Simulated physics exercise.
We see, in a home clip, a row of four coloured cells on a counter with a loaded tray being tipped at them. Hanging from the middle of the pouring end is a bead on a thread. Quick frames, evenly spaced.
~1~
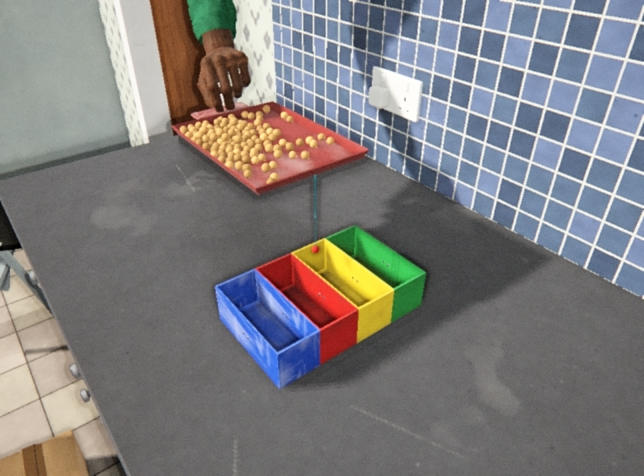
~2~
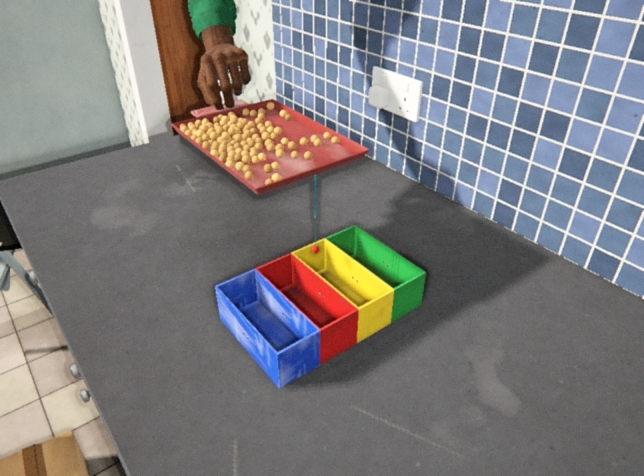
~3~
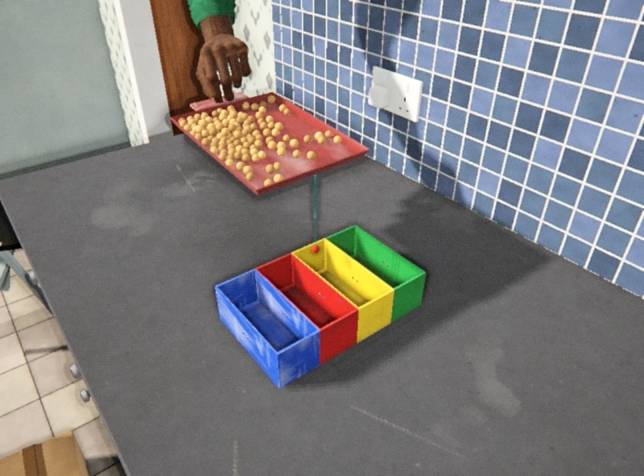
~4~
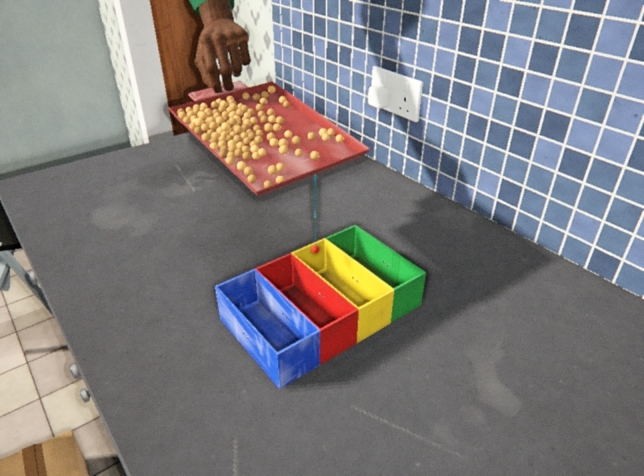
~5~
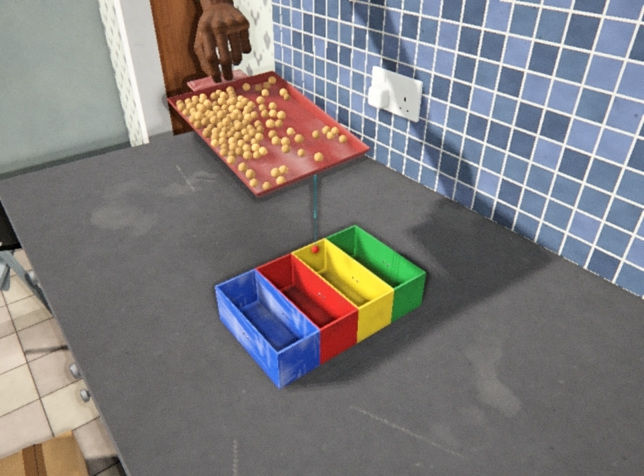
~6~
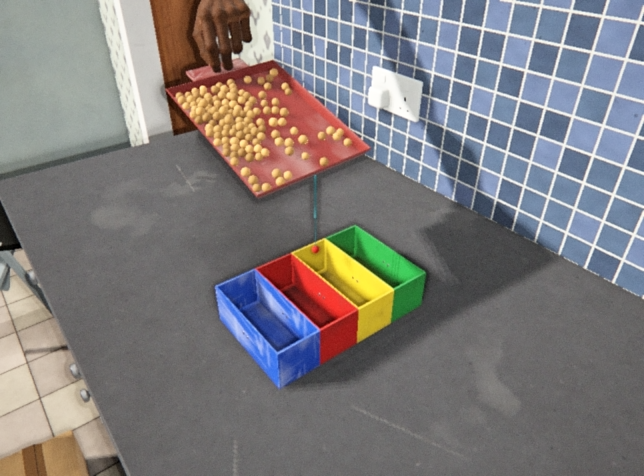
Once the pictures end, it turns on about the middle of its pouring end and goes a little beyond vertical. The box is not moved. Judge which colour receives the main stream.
Receiving the main stream: Red.
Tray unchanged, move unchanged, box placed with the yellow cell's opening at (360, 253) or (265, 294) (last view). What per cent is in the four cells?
Estimate: 60 % first, 70 % second.
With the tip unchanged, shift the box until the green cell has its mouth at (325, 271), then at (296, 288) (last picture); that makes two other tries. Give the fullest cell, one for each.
So the first one goes to the yellow cell and the second to the cell in green.
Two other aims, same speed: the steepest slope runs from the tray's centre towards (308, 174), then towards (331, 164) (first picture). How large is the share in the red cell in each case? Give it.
The first try gives close to 30 percent; the next gives 0 percent.
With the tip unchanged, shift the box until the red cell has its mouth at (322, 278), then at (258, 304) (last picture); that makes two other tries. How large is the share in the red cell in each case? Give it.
Roughly 30% first, roughly 30% second.
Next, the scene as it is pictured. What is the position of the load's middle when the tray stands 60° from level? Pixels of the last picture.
Roughly (301, 270).
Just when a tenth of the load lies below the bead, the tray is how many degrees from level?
Close to 50° of tilt at that moment.
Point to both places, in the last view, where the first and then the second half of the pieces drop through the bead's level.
I'd say around (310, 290) at first, then around (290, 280).
Just after the last frame, tray tipped steeply; roughly a quarter on the tray; roughly a quarter in the red cell; about a tenth in the blue cell; about a tenth in the yellow cell; just a few in the green cell; roughly a quarter falling or outside the box.
A moment on, tray tipped right over; roughly half in the red cell; roughly a quarter in the blue cell; about a tenth in the yellow cell; just a few in the green cell; about a tenth falling or outside the box.
Further on, tray tipped past a quarter turn; roughly half in the red cell; roughly a quarter in the blue cell; about a tenth in the yellow cell; just a few in the green cell; about a tenth falling or outside the box.
When it is over, tray tipped past a quarter turn; roughly half in the red cell; roughly a quarter in the blue cell; about a tenth in the yellow cell; just a few in the green cell; about a tenth outside the box.
